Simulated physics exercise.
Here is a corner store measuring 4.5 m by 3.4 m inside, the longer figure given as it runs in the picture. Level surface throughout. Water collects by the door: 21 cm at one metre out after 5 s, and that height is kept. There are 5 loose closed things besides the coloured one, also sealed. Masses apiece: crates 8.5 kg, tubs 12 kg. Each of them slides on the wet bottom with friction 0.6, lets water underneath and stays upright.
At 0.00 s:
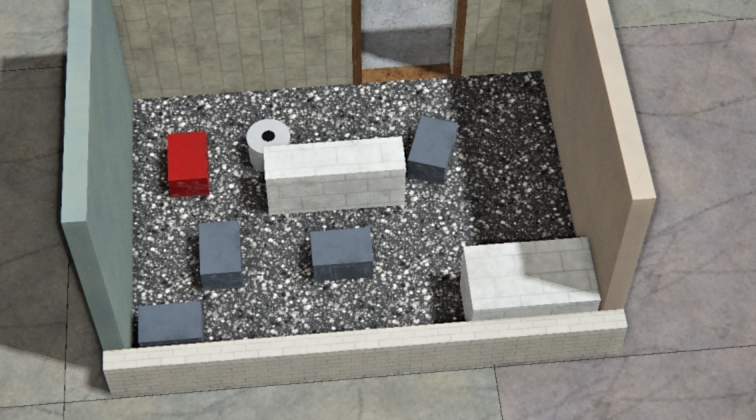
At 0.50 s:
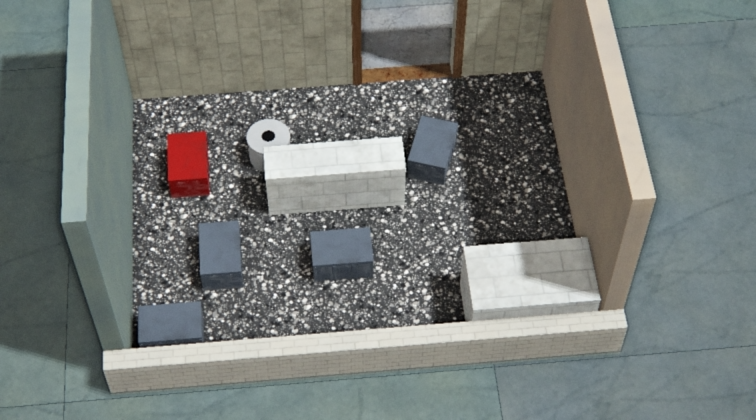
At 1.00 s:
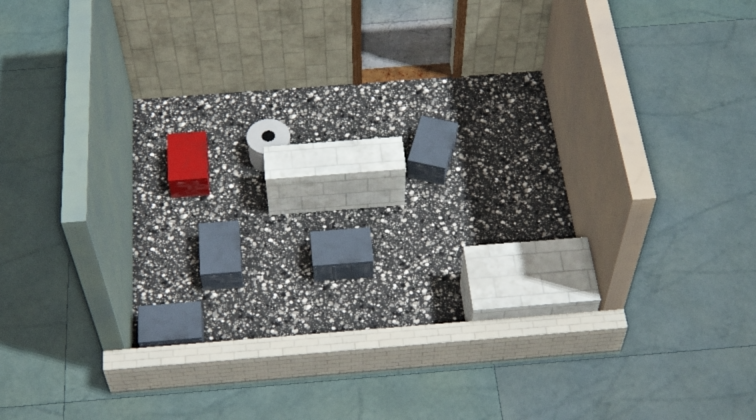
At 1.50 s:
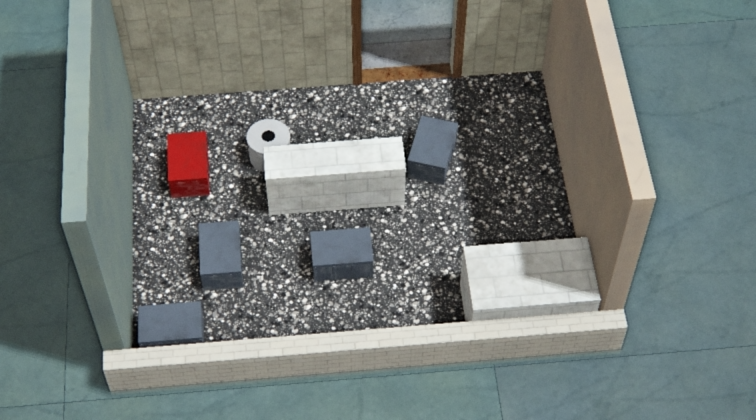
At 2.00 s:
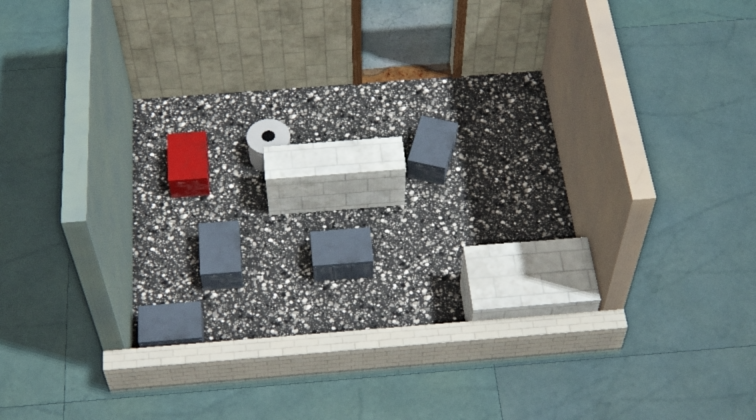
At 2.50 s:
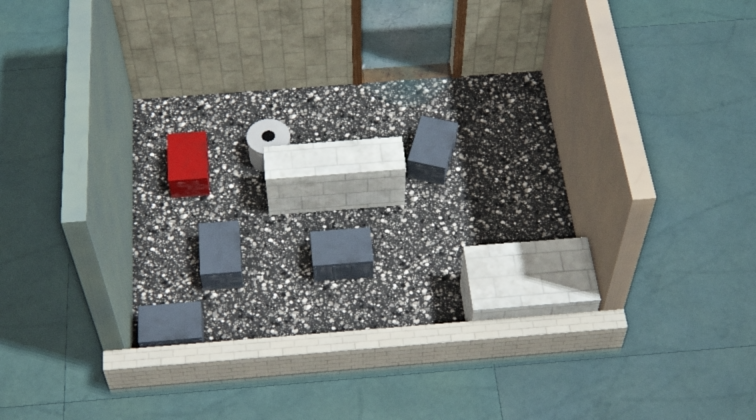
Water spread over the paving outside the small walled room and crept through the back doorway, just wetting the speckled floor inside, while the red crate, grey boxes and white round object stayed still.
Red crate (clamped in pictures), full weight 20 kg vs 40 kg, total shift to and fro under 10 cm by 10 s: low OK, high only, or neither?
Low OK.
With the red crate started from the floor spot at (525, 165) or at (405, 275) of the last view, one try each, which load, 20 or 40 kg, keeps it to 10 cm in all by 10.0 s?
At the first spot the heavier mass is required, at the second the heavier mass is required.
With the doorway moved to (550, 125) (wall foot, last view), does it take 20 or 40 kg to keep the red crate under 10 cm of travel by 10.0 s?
So only the heavy mass does it.
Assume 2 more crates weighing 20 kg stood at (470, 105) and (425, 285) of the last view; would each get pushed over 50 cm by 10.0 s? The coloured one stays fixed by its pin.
In that order: Within it, beyond it.
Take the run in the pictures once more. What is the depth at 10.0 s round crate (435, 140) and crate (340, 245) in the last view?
About 12 and 3 cm.
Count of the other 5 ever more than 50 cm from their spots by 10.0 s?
The answer here is 1.
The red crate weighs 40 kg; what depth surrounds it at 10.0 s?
Something like 5 centimetres.
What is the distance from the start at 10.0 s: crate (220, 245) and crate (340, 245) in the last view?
Respectively 5 and 20 cm.
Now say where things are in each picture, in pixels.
In the first frame, the red crate at (187, 156), on the bottom; 0.0 m2 under water; 0 of 6 have shifted.
In the second frame, the red crate at (187, 156) rests on the ground; 0.0 m2 under water; 0 of 6 have shifted.
In the third frame, the red crate at (187, 156) rests on the ground; 0.0 m2 under water; 0 of 6 have shifted.
In the fourth frame, the red crate at (187, 156), on the bottom; water covers 0.0 m2; 0 of 6 have shifted.
In the fifth frame, the red crate at (187, 156), on the bottom; 0.0 m2 under water; 0 of 6 have shifted.
In the sixth frame, the red crate at (187, 156), on the bottom; water covers 0.2 m2; 0 of 6 have shifted.
After 3.5 s the red crate would be 0 cm from its start with 20 kg and 0 cm from its start with 40 kg; 0 cm of water round it then.
After 4.5 s the red crate would be 0 cm from its start with 20 kg and 0 cm from its start with 40 kg; 0 cm of water round it then.
After 7.0 s the red crate would be 0 cm from its start with 20 kg and 0 cm from its start with 40 kg; 2 cm of water round it then.
After 10.0 s the red crate would be 0 cm from its start with 20 kg and 0 cm from its start with 40 kg; 5 cm of water round it then.
